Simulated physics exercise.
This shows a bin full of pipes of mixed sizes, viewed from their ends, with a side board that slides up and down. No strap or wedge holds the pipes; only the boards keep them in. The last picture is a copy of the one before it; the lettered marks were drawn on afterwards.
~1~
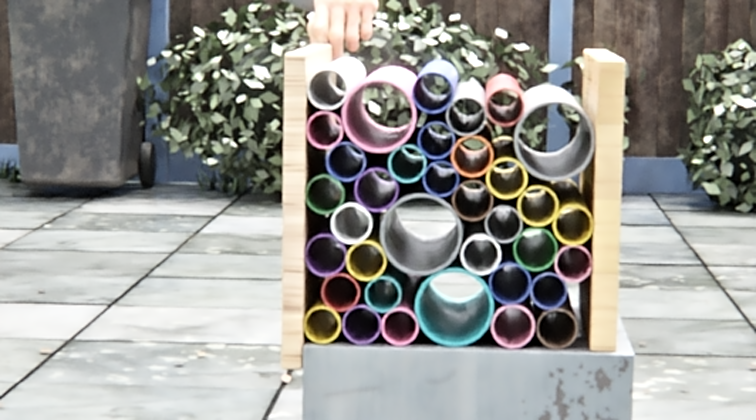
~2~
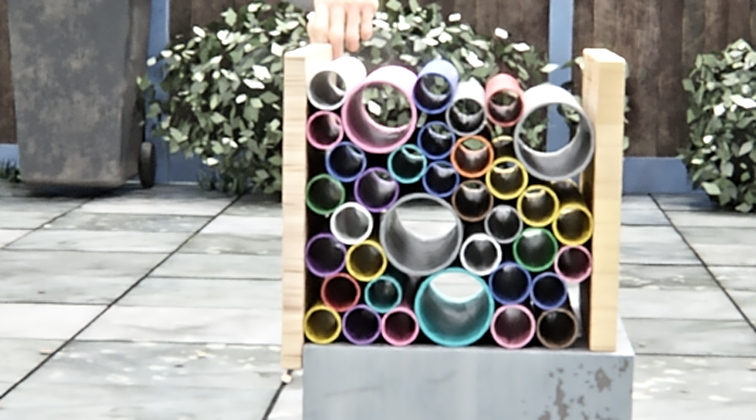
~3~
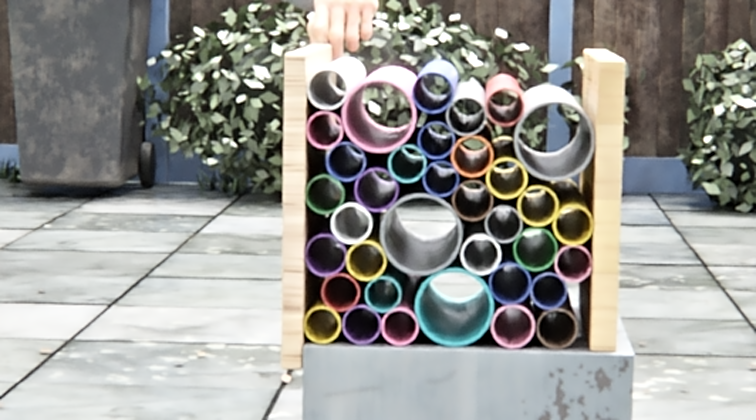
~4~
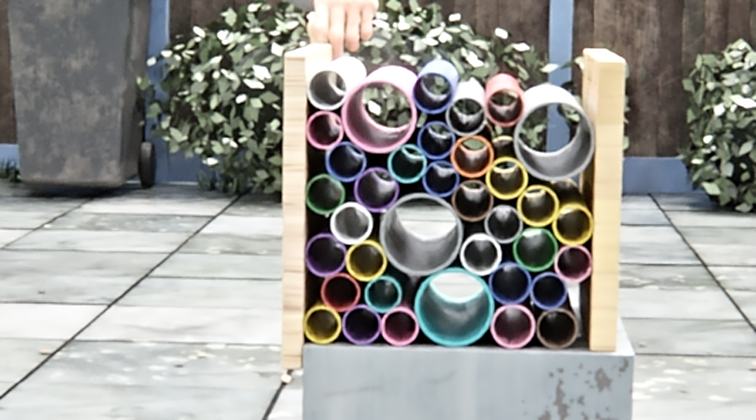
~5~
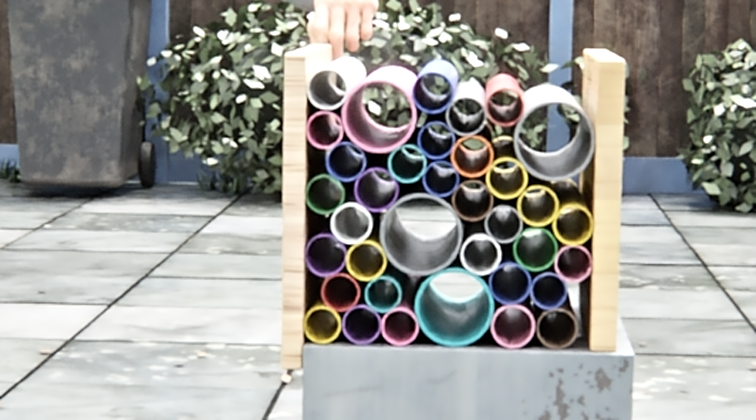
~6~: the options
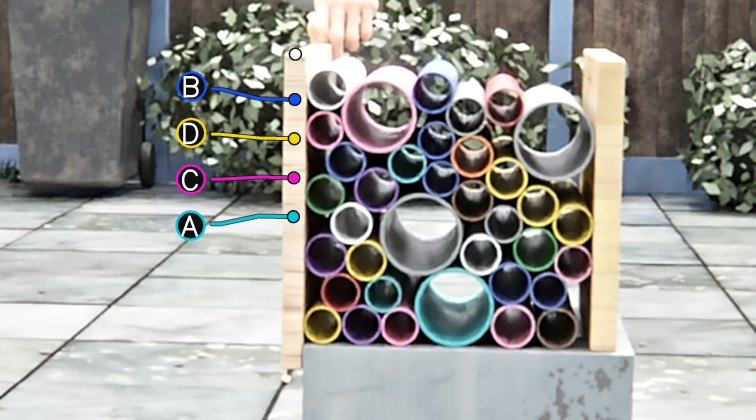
A hand rests at the top of the left wooden board of a bin packed with open-ended pipes, seen end-on on a grey block in a paved yard. Small blue, yellow, red, purple and green pipes surround a large grey one in the middle, with turquoise below, pink upper left and another grey upper right, before leafy bushes and a dark fence. Nothing visibly moves, and the camera stays still.
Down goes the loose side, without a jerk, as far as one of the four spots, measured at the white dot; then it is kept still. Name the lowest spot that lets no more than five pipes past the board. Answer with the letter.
The answer is mark A.
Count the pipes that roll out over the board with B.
With B, none.
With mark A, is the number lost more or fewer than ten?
It loses fewer than ten.
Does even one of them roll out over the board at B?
No, at B.
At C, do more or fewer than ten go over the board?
It loses fewer than ten.
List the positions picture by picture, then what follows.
In the first picture, a pink pipe (573, 264); a yellow pipe (574, 225); a turquoise pipe (408, 164).
In the second picture, a turquoise pipe (408, 164); a blue pipe (437, 140).
In the third picture, a red pipe (505, 107); side board (311, 193).
In the fourth picture, a yellow pipe (322, 324); a brown pipe (557, 328).
In the fifth picture, a blue pipe (510, 284); a pink pipe (573, 264); a yellow pipe (574, 225).
On the marked copy, A at (294, 217); B at (295, 100); C at (294, 178); D at (295, 139); the white dot at (296, 54).
Taking A. A third of the way, top of the board (306, 146).
Two thirds of the way, top of the board (305, 216).
When it is over, top of the board (305, 216), four out over the board.
As for the rest, B none out over the board; C one out over the board; D one out over the board.
